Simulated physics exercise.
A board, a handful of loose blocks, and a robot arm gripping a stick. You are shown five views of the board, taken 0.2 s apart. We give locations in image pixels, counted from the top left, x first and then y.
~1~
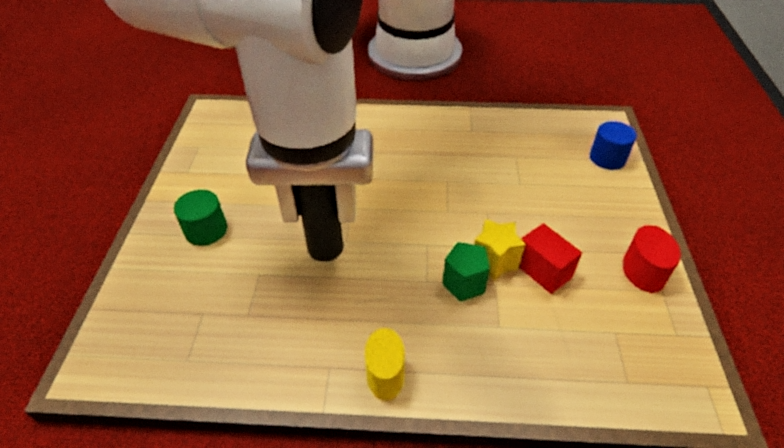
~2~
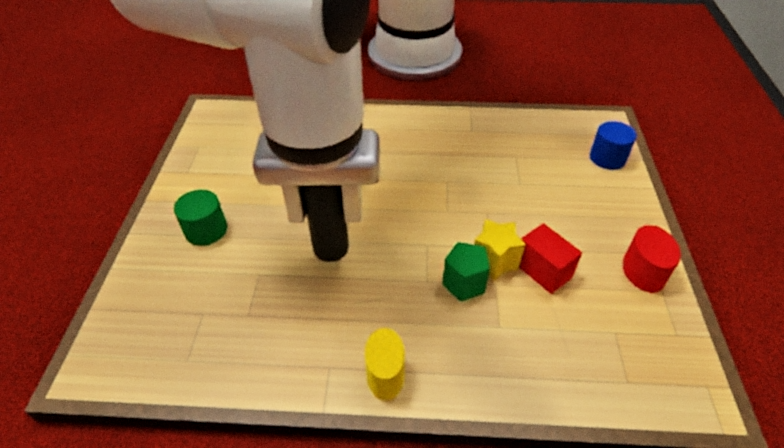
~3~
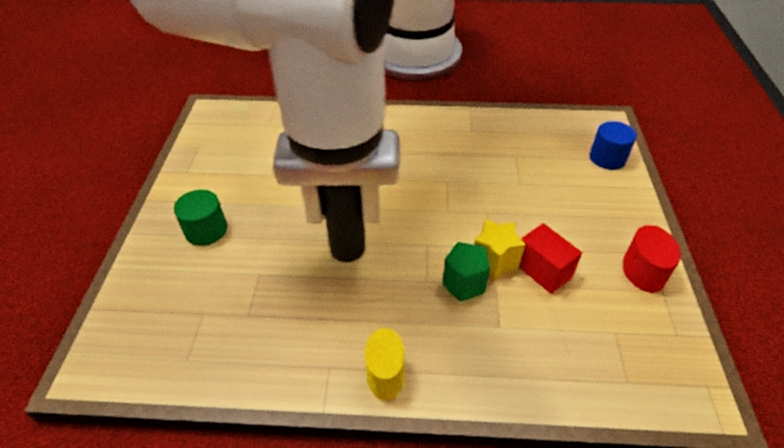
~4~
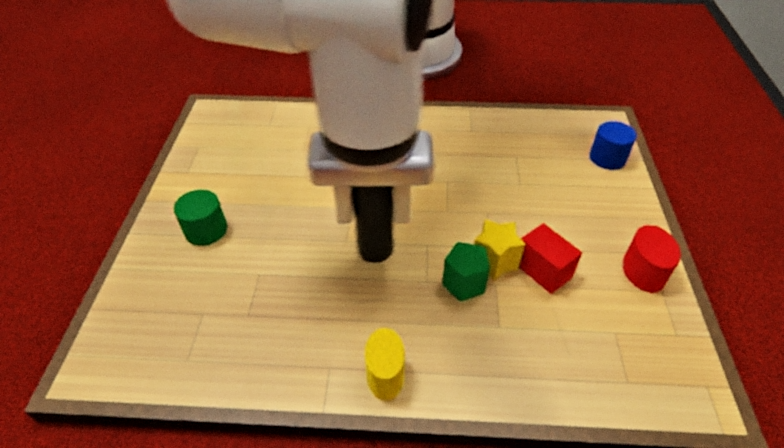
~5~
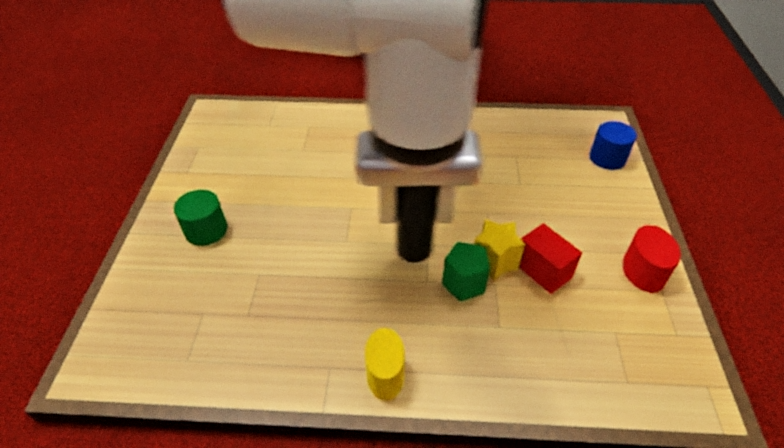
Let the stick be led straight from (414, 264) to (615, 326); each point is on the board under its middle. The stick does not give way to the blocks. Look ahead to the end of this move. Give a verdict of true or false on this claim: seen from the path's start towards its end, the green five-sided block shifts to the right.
That claim is true.
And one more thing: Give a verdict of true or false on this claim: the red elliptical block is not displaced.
True.
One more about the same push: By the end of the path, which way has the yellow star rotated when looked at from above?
My answer: Anticlockwise.
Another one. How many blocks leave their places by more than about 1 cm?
Displaced: Three or more.
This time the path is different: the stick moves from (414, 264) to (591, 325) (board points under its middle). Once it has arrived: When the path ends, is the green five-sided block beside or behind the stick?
Answer: No.
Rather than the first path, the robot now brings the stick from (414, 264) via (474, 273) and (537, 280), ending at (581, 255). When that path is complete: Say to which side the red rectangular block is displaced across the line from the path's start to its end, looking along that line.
Toward the left.
On the path given first. One third of the way, stick (480, 270); green five-sided block (517, 278); yellow star (511, 236), turned 40° anticlockwise; red rectangular block (558, 241), turned 25° clockwise.
Two thirds of the way, stick (549, 292); green five-sided block (588, 308), turned 30° clockwise; yellow star (522, 239), turned 90° anticlockwise; red rectangular block (565, 237), turned 35° clockwise.
At the end, stick (623, 312); green five-sided block (638, 339), turned 70° clockwise; yellow star (522, 239), turned 90° anticlockwise; red rectangular block (565, 237), turned 35° clockwise; red elliptical block still.
